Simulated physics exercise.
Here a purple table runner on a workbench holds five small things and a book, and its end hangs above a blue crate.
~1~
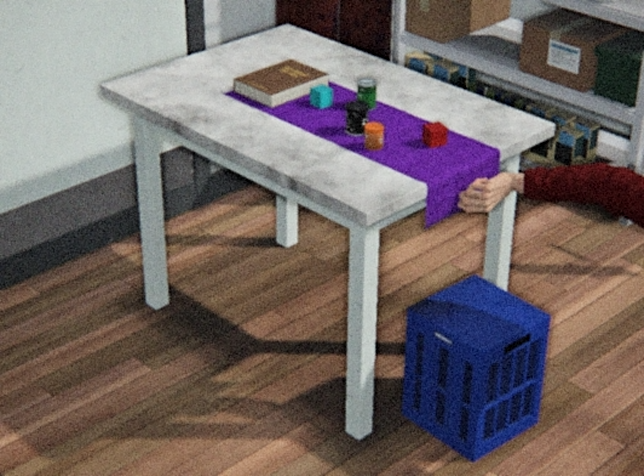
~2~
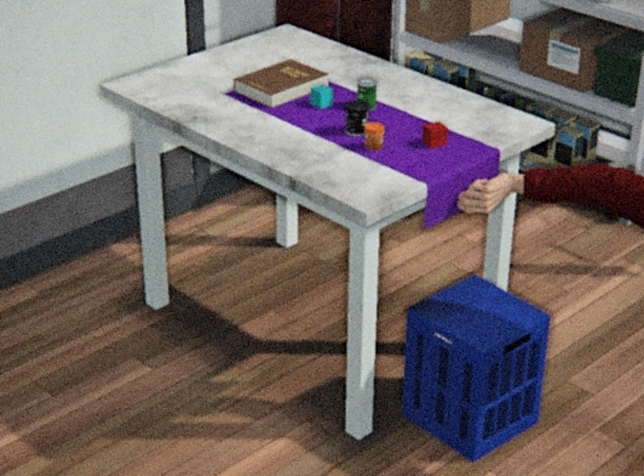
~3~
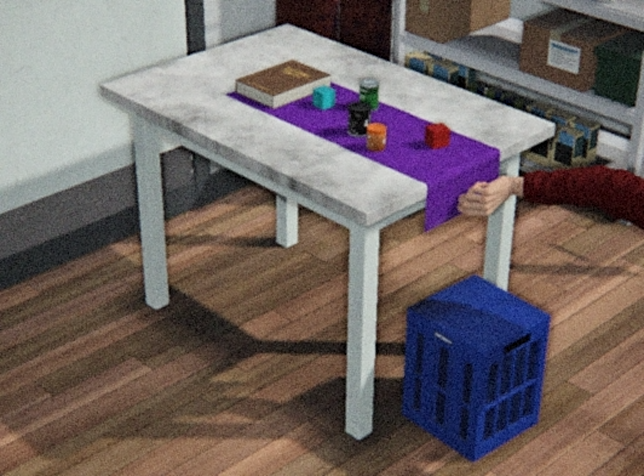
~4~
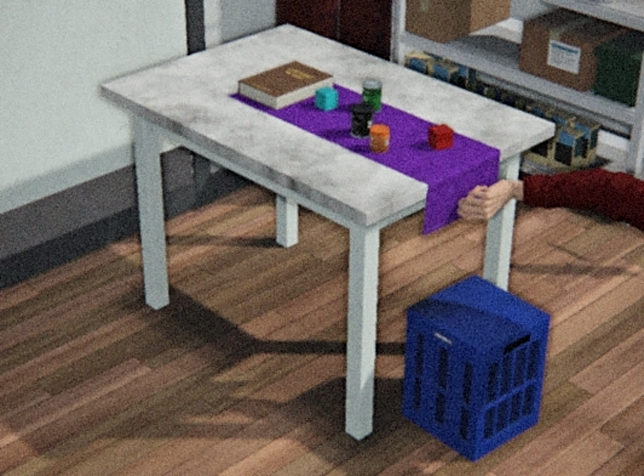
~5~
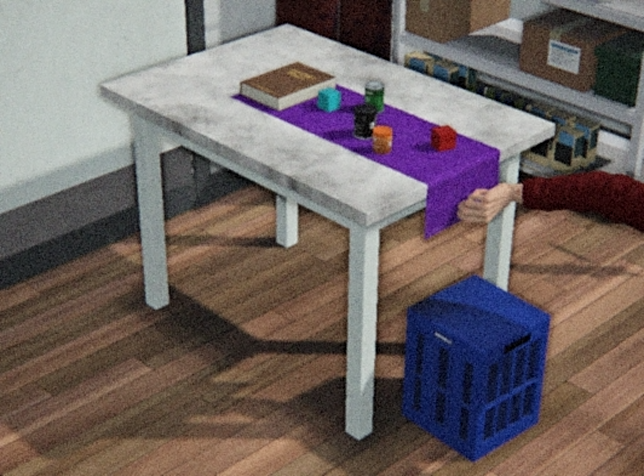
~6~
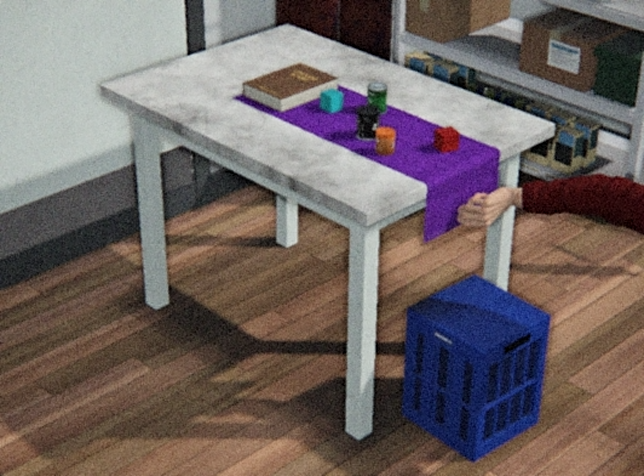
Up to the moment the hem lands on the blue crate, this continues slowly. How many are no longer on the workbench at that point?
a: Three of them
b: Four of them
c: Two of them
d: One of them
Two of them.
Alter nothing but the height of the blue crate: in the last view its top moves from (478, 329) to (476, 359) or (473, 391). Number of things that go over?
Numbers: 3; 4.
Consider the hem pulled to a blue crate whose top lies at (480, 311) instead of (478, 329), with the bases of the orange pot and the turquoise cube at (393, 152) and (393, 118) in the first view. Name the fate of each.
The orange pot drops off; the turquoise cube stays on.
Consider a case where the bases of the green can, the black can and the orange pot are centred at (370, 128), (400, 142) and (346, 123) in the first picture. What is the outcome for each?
Result - green can retained; black can lost; orange pot retained.
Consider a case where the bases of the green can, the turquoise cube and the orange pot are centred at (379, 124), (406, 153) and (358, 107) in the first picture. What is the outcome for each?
Here's the result: The green can remains in place, the turquoise cube leaves the top and the orange pot remains in place.
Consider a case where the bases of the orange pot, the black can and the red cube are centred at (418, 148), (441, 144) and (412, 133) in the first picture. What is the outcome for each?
First the orange pot: It ends off the top. Next the black can: It ends off the top. Last the red cube: It ends off the top.
Soon after, hem near (460, 247); all still up.
Then, hem near (459, 284); red cube gone.
At rest, hem on the crate; red cube and orange pot gone. The count of fallen things is two.
